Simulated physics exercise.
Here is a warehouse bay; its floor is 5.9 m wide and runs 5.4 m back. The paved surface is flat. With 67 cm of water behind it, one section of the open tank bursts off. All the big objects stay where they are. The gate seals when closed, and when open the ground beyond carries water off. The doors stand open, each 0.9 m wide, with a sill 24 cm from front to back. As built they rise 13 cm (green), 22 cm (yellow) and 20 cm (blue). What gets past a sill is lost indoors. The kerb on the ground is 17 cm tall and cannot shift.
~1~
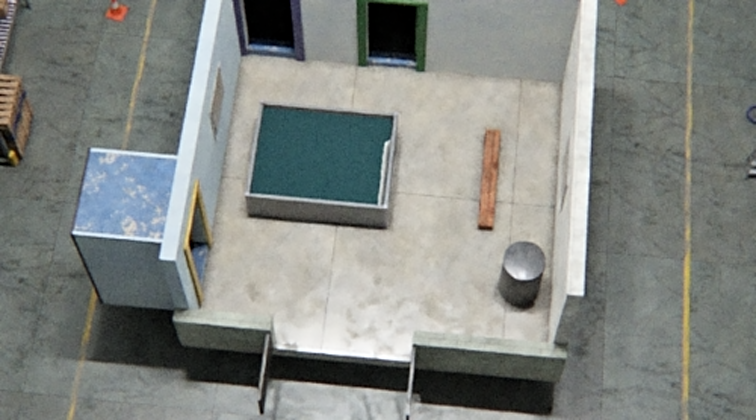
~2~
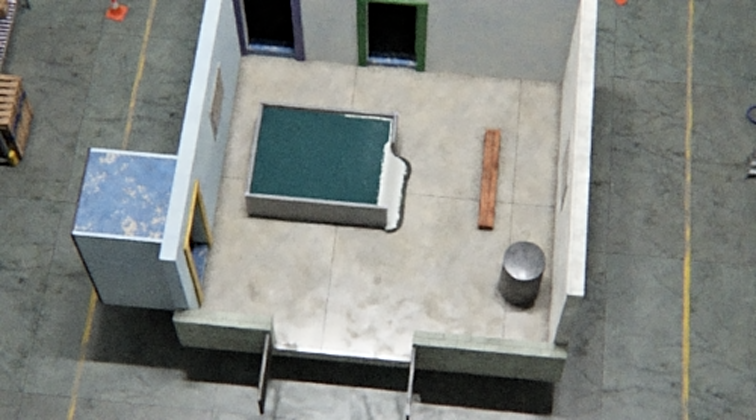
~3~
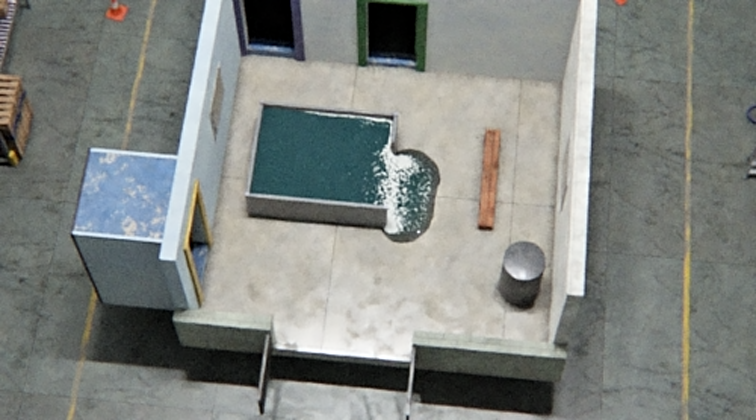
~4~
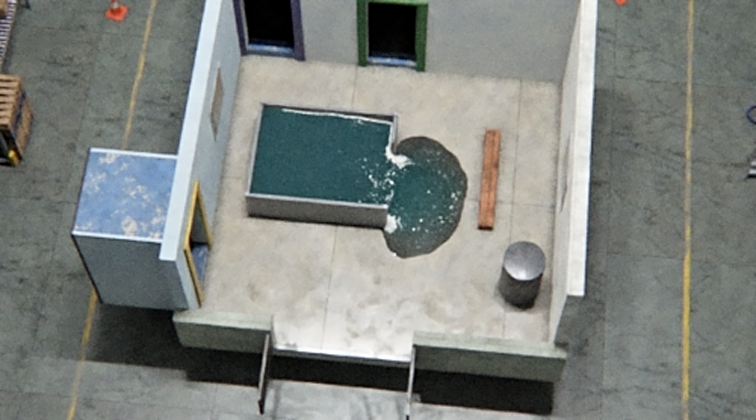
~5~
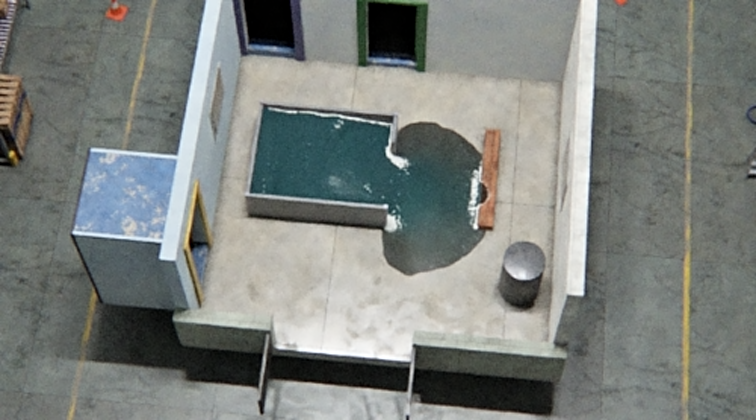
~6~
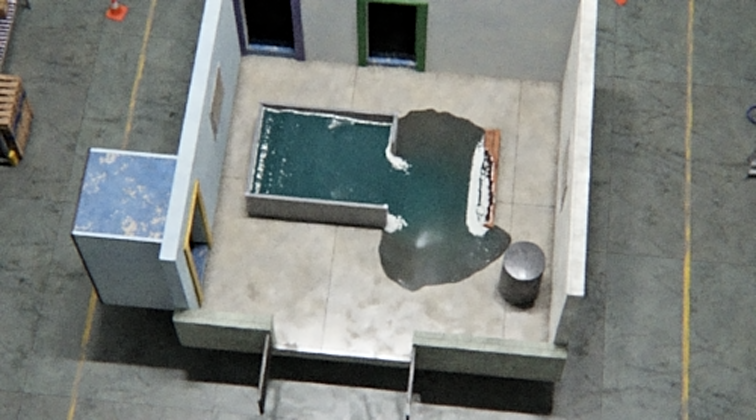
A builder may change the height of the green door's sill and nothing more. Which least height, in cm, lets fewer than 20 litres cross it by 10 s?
Some 6 cm above the ground.
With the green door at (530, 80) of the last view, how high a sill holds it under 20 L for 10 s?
Roughly 14.0 cm.
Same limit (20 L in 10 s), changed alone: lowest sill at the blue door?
Roughly 9.5 cm at blue.
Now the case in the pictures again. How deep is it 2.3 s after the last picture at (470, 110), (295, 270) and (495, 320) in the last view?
In that order: 5, 0 and 19 cm.
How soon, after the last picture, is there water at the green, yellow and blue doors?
Green 1.8 s, yellow 4.5 s, blue 3.0 s.
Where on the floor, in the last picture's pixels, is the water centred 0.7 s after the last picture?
At about (373, 186).
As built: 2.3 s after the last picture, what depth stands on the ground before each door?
Depths in cm: Green 7, yellow 0, blue 0.
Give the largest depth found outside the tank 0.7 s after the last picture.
About 40 cm.
Then, 0.7 s after the last picture water covers 35 % of the floor, deepest (40 cm) near (476, 207); it has not reached the green door.
Then, 2.3 s after the last picture water covers 50 % of the floor, deepest (32 cm) near (486, 355); 7 cm at the green door, 0 litres in over its 13 cm sill.
Then, 9.3 s after the last picture water covers 95 % of the floor, deepest (14 cm) near (235, 96); 5 cm at the green door, 0 litres in over its 13 cm sill.
At the green door as built, the water peaked near 11 cm, 3.9 s after the last picture.
With a sill of 4.5 cm, 34 litres would have come in within the 10 s; with 6.5 cm, 14 litres. So under 20 litres takes about 6 cm.
